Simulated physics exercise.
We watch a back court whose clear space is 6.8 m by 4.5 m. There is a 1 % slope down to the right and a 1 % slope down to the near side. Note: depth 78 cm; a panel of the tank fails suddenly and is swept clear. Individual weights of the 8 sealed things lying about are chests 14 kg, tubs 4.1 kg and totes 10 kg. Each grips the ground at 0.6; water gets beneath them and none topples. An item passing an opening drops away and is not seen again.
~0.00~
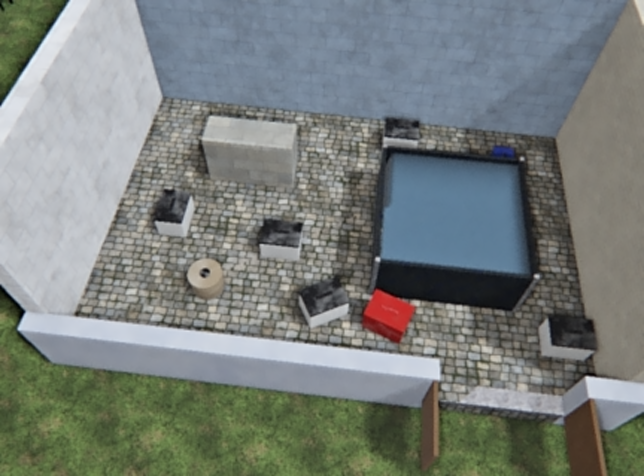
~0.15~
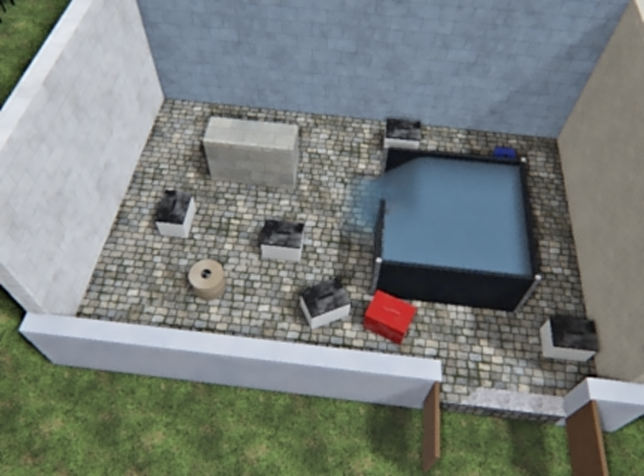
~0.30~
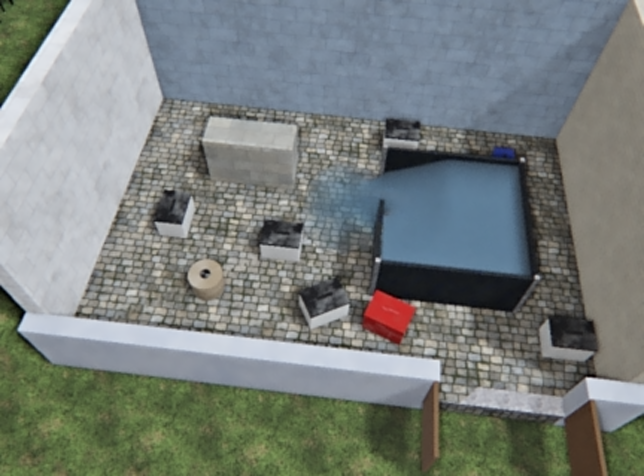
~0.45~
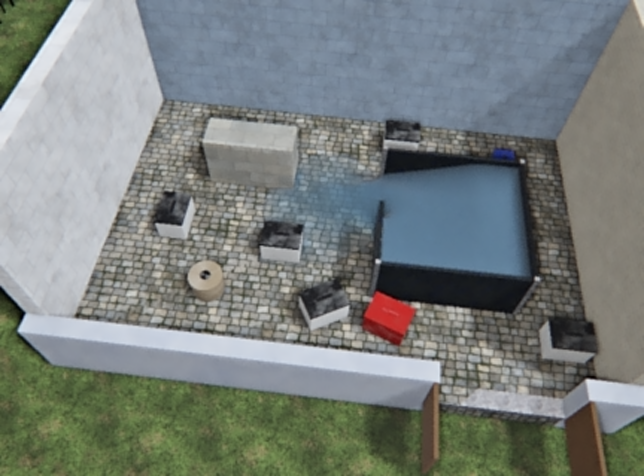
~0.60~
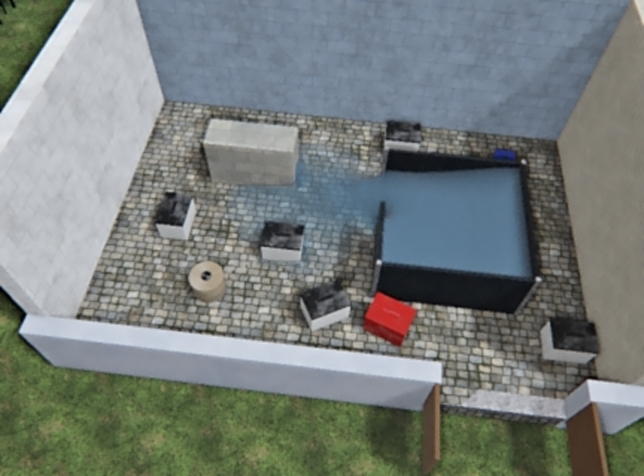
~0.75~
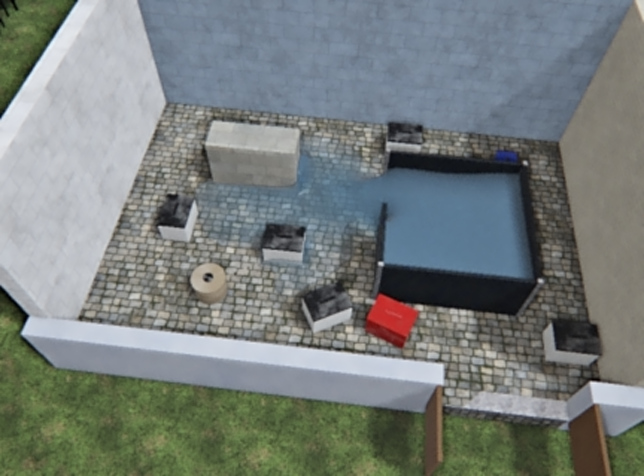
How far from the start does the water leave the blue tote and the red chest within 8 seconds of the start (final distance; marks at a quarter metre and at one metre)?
First the blue tote: It stays about where it started; then the red chest: It winds up far off.
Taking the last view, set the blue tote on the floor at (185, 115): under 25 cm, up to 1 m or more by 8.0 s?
Short answer: It drifts a great distance.
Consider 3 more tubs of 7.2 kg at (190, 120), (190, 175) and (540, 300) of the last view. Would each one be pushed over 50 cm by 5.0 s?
Answers, first to last: Exceeding, exceeding, not exceeding.
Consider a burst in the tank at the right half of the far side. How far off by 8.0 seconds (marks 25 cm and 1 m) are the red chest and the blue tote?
If so, the red chest remains in place, the blue tote is washed away.
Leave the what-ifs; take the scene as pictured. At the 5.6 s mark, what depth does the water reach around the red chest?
Around 6 cm.
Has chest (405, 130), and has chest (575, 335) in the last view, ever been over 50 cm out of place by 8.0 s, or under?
First one stayed inside, second one went too far.
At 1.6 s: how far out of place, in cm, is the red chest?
Roughly 0 cm by then.
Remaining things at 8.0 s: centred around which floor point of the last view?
They average out to somewhere around (470, 272).
After 1.6 s the blue tote is near (507, 161), 0.0 m from its start, aground; the red chest is near (393, 315), 0.0 m from its start, aground; 0 of 8 are out; 1 afloat.
After 3.6 s the blue tote is near (507, 161), 0.0 m from its start, aground; the red chest is near (393, 315), 0.0 m from its start, aground; 0 of 8 are out; 2 afloat.
After 5.6 s the blue tote is near (507, 161), 0.0 m from its start, aground; the red chest is near (411, 310), 0.3 m from its start, aground; 0 of 8 are out; 2 afloat.
After 8.0 s the blue tote is near (507, 161), 0.0 m from its start, aground; the red chest is near (586, 330), 2.4 m from its start, afloat; 0 of 8 are out; 6 afloat.
